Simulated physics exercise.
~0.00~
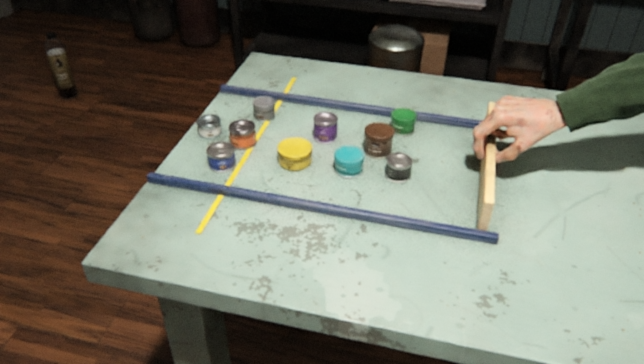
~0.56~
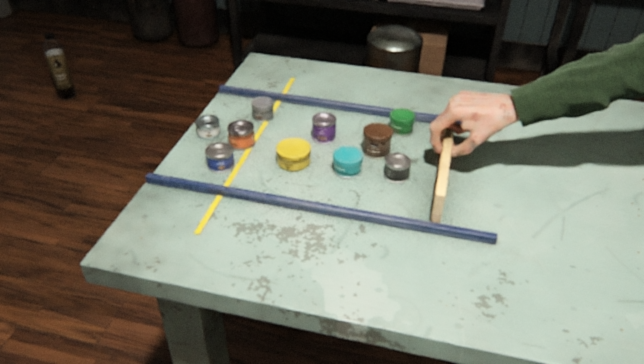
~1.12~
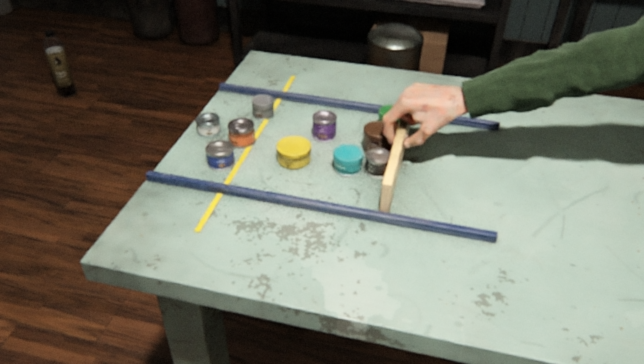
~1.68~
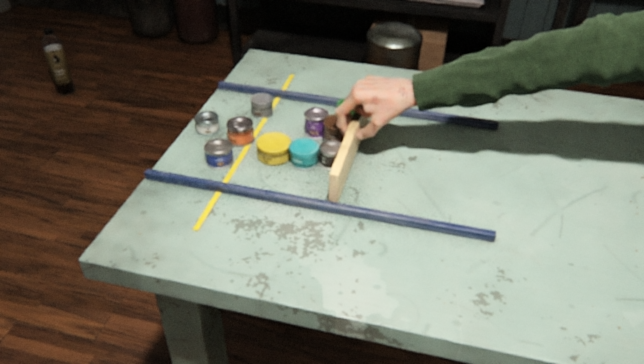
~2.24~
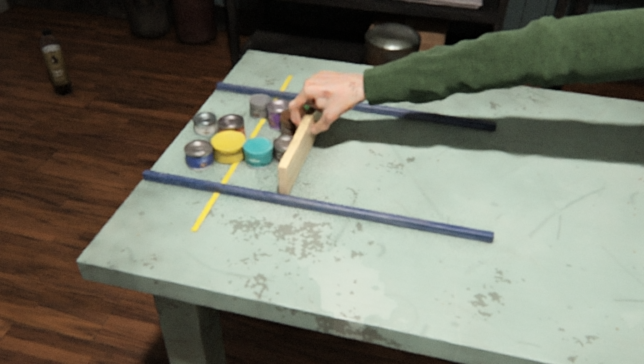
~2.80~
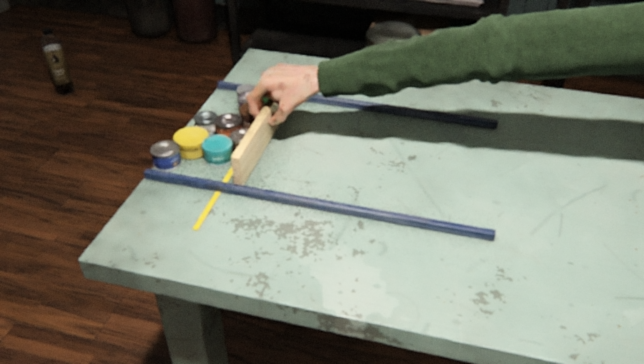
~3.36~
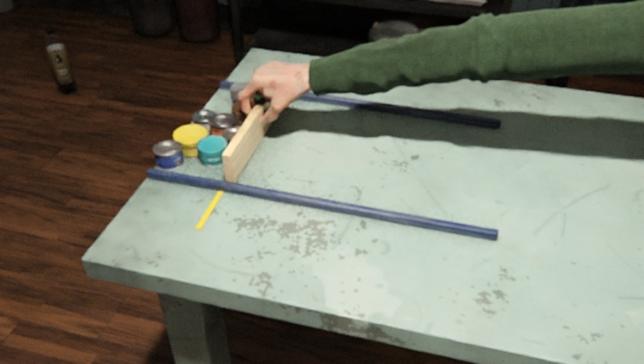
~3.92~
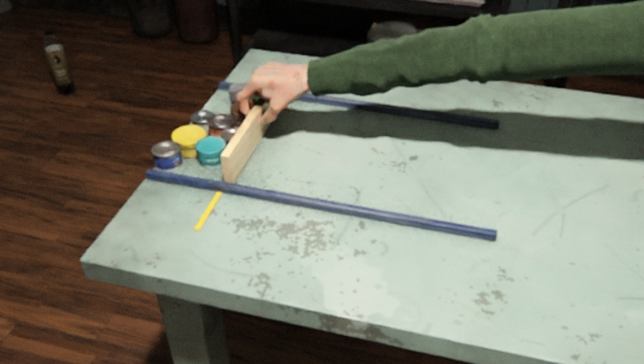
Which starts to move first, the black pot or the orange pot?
The black pot starts to move first, as the board reaches it early on. The orange pot stays still until later in the sweep.
